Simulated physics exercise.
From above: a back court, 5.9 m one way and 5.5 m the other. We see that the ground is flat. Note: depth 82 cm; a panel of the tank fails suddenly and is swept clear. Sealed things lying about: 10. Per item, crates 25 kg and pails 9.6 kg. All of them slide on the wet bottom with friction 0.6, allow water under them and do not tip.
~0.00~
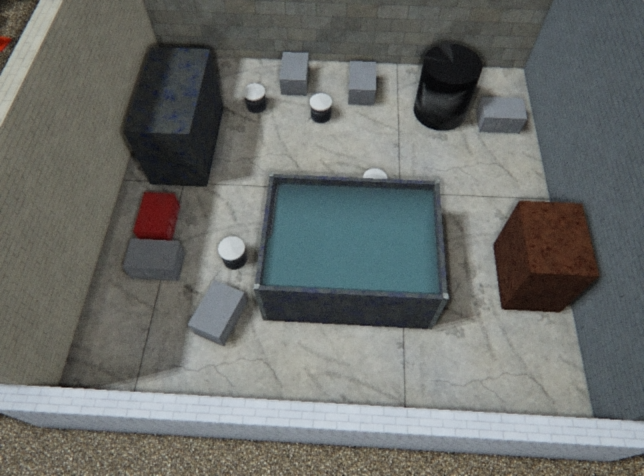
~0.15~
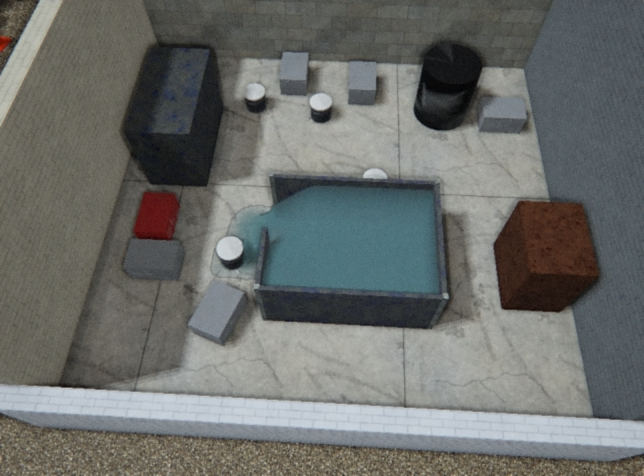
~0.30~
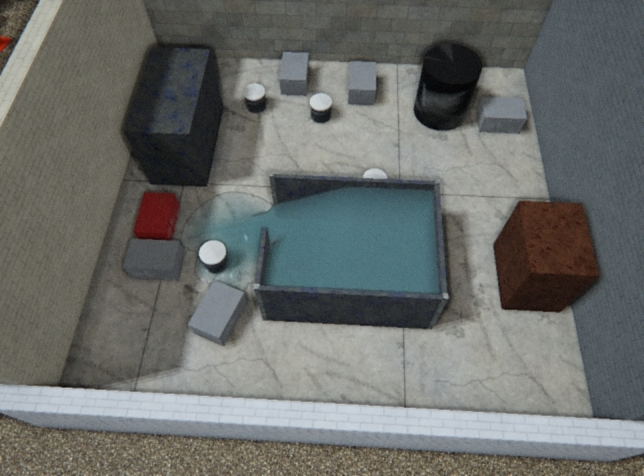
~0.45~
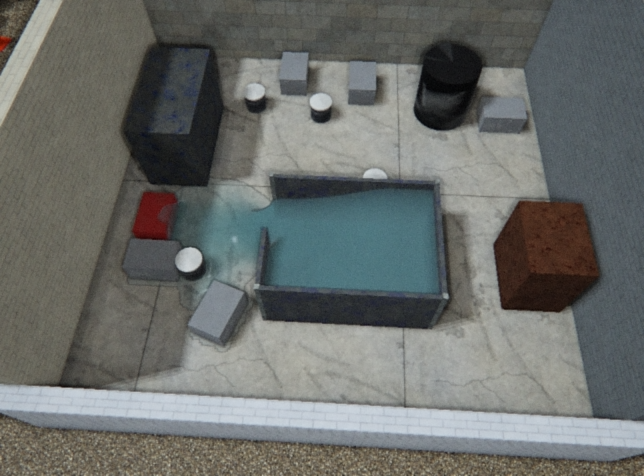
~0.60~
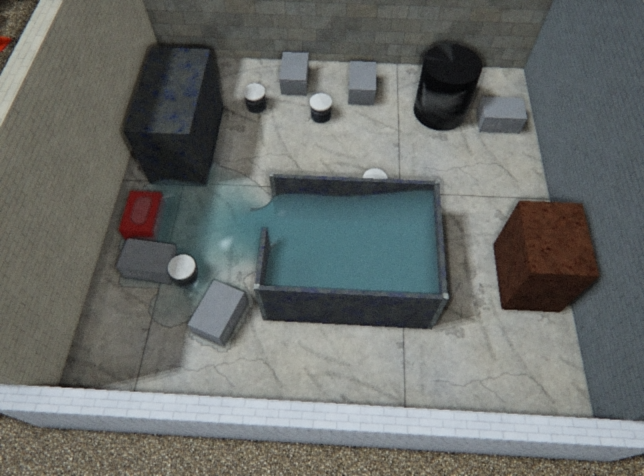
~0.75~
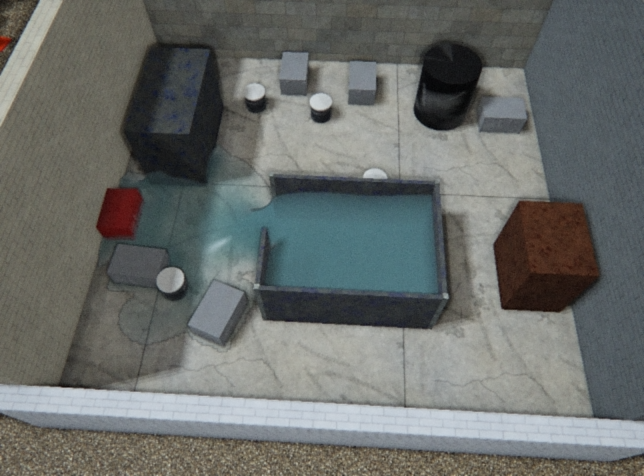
In a walled back court seen from above, the left side of a water-filled tank gives way and water spreads left across the flat floor, pushing a white-topped pail leftward, then shifting the red crate and a grey block toward the wall.
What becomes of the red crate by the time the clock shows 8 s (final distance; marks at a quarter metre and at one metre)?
By then the red crate is well away.
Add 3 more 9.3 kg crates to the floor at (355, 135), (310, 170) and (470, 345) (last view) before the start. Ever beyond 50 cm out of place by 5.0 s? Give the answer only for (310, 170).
Not that far.
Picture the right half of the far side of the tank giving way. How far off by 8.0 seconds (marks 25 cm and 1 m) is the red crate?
My answer is that the red crate remains put.
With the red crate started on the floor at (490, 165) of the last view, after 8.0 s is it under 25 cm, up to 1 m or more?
By that time it keeps its spot.
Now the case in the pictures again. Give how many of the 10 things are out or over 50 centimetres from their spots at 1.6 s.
At that time I count 3.
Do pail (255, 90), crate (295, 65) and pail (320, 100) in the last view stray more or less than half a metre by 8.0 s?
Item by item, they came out above the mark, above the mark and below the mark.
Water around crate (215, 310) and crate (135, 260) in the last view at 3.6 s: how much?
About 6 and 9 cm.
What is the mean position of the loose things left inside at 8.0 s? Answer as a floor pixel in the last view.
Roughly at (392, 191).
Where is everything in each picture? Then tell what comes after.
The first frame shows the red crate at (154, 212) rests on the ground; water covers 2.7 m2; 0 of 10 have shifted.
The second frame shows the red crate at (154, 212) rests on the ground; 3.1 m2 under water; 0 of 10 have shifted.
The third frame shows the red crate at (154, 212) rests on the ground; water covers 3.9 m2; 1 of 10 have shifted.
The fourth frame shows the red crate at (153, 212), on the bottom; water covers 4.6 m2; 1 of 10 have shifted.
The fifth frame shows the red crate at (140, 211) rests on the ground, 19 cm from its start; water covers 5.5 m2; 3 of 10 have shifted.
The sixth frame shows the red crate at (117, 208), on the bottom, 49 cm from its start; 6.5 m2 under water; 3 of 10 have shifted.
After 1.6 s the red crate is near (104, 211), 0.5 m from its start, afloat; 1 afloat.
After 3.6 s the red crate is near (107, 360), 1.9 m from its start, afloat; 1 afloat.
After 5.6 s the red crate is near (358, 357), 3.1 m from its start, afloat; 2 afloat.
After 8.0 s the red crate is near (510, 365), 4.6 m from its start, afloat; 2 afloat.
